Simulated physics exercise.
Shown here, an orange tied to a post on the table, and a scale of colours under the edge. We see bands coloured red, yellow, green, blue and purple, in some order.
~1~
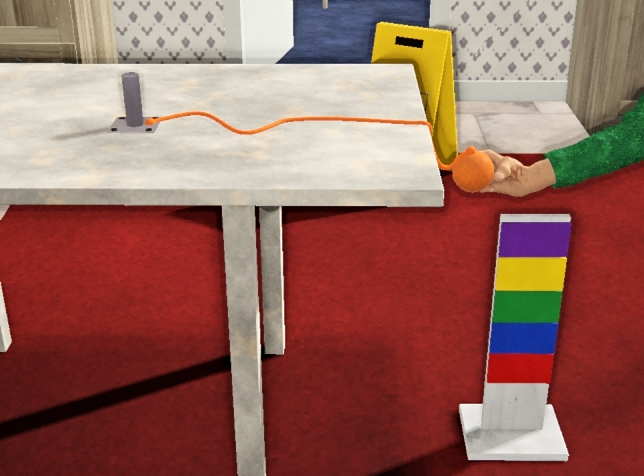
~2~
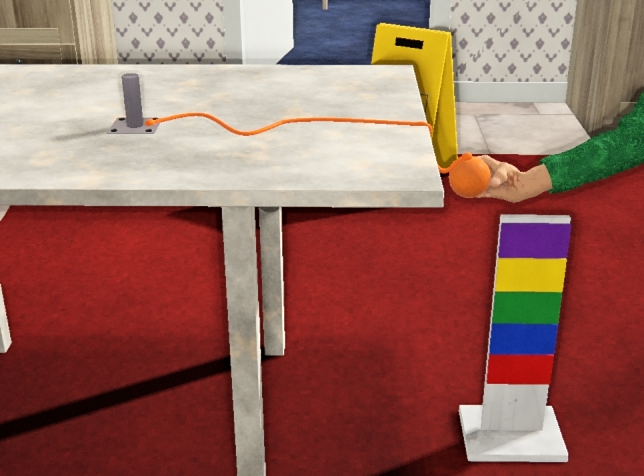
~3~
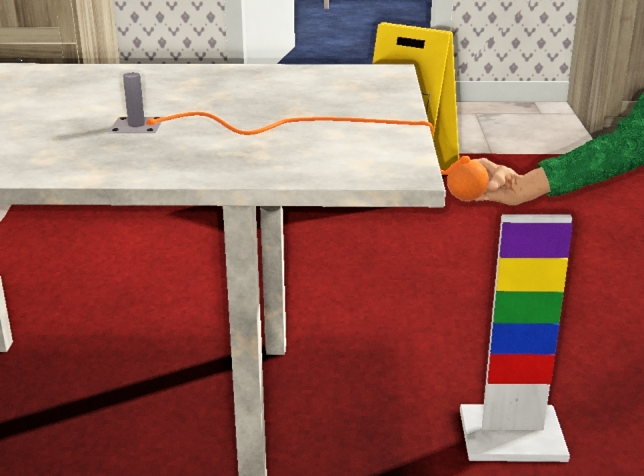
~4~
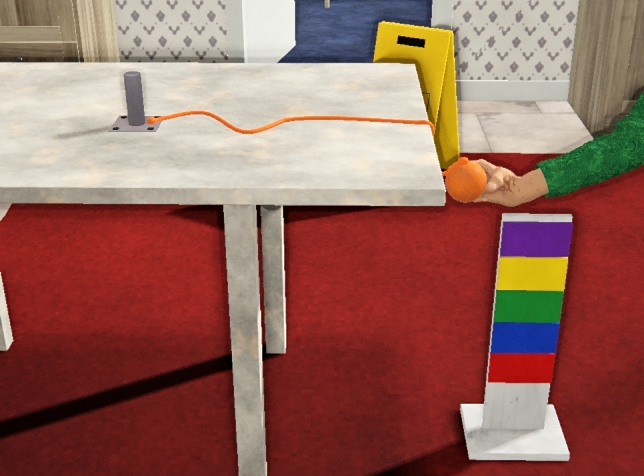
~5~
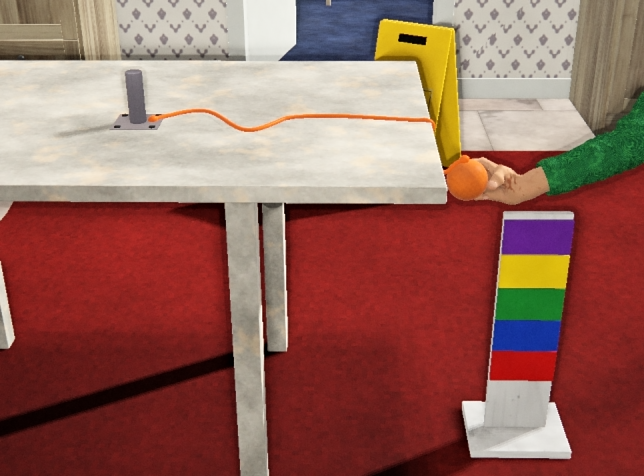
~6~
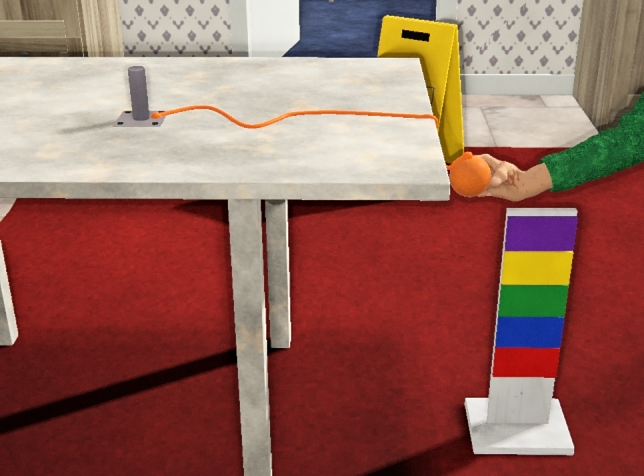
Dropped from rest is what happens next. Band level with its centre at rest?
Yellow.
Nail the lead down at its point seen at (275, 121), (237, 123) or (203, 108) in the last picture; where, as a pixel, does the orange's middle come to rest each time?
Roughly (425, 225), (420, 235) and (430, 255).
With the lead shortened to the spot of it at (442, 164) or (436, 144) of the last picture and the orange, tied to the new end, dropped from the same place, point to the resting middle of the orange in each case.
Pixel positions, in order: (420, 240), (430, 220).
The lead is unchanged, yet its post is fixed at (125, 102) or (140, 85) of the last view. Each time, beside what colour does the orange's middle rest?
In turn, purple and then purple.
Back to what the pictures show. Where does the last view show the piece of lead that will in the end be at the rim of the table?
It sits at about (377, 114).
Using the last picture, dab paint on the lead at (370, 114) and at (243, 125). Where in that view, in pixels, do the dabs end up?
I'd say about (427, 118) for one and about (282, 118) for the other.
Soon after, orange near (445, 250); level with purple.
After that, orange near (406, 260); level with yellow.
And then, orange near (419, 265); level with yellow.
In the end, orange near (433, 266); level with yellow. Its centre hangs level with the yellow band.
